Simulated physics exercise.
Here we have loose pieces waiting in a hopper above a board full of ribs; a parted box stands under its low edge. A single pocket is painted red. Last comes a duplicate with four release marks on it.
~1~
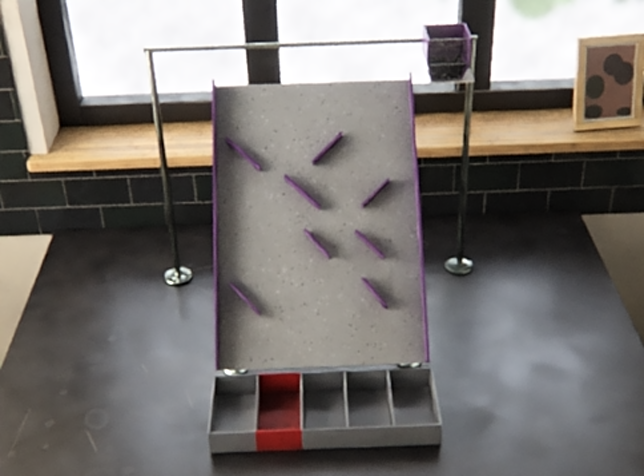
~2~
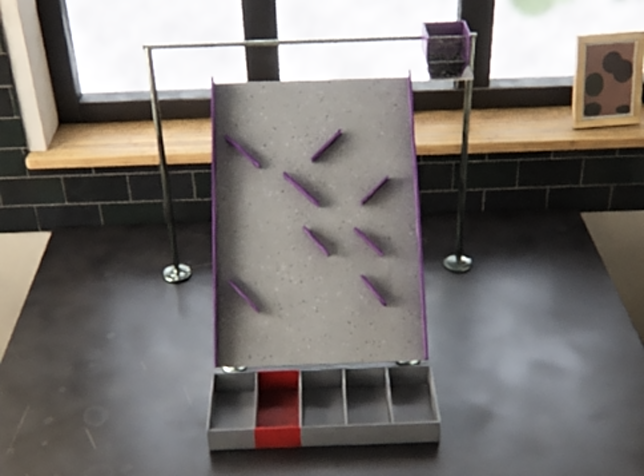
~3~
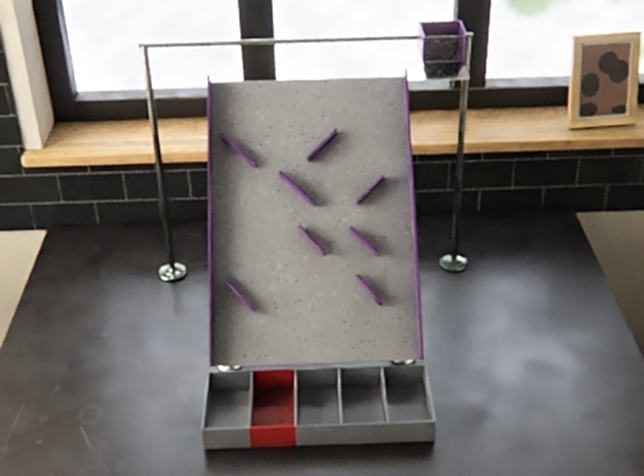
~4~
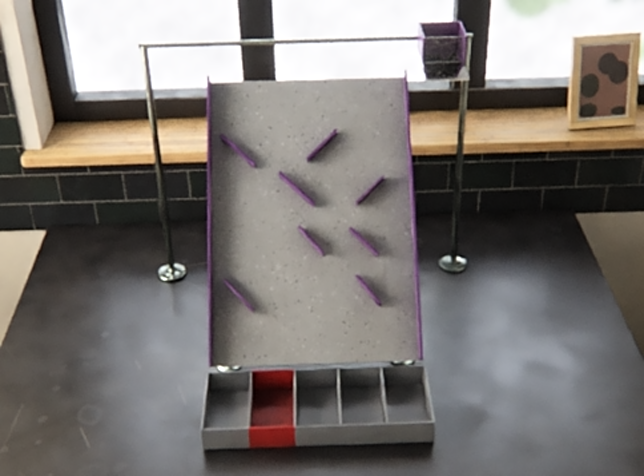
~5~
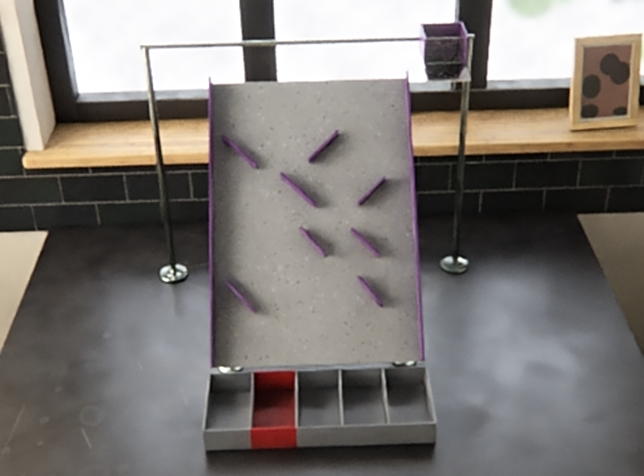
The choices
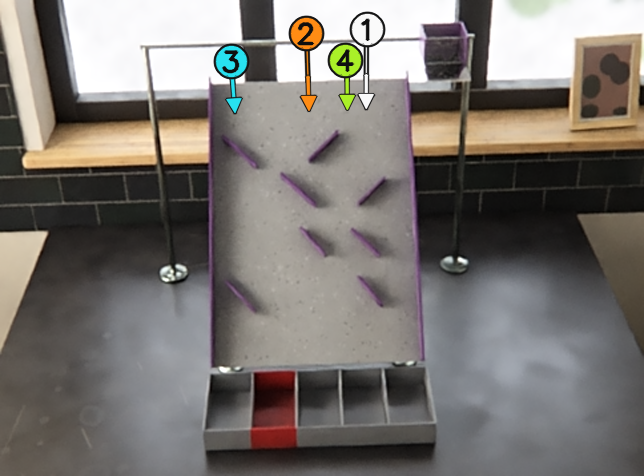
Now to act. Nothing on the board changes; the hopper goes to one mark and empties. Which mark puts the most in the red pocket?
Go for 3.
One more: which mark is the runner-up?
Mark 2.
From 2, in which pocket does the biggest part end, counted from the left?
The fourth from the left.
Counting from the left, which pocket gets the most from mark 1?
It is the fourth one.
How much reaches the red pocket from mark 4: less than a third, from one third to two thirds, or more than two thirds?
Mark 4 gives less than a third.
On the marked copy, mark 1 meets the board at (366, 103); mark 2 meets the board at (308, 105); mark 3 meets the board at (234, 107); mark 4 meets the board at (347, 104).
With 1, none in the red pocket, nearly all in other pockets, a small part outside the box.
With 2, a small part in the red pocket, most in other pockets, a small part outside the box.
With 3, about a third in the red pocket, about half in other pockets, about a quarter outside the box.
With 4, none in the red pocket, most in other pockets, a small part outside the box.
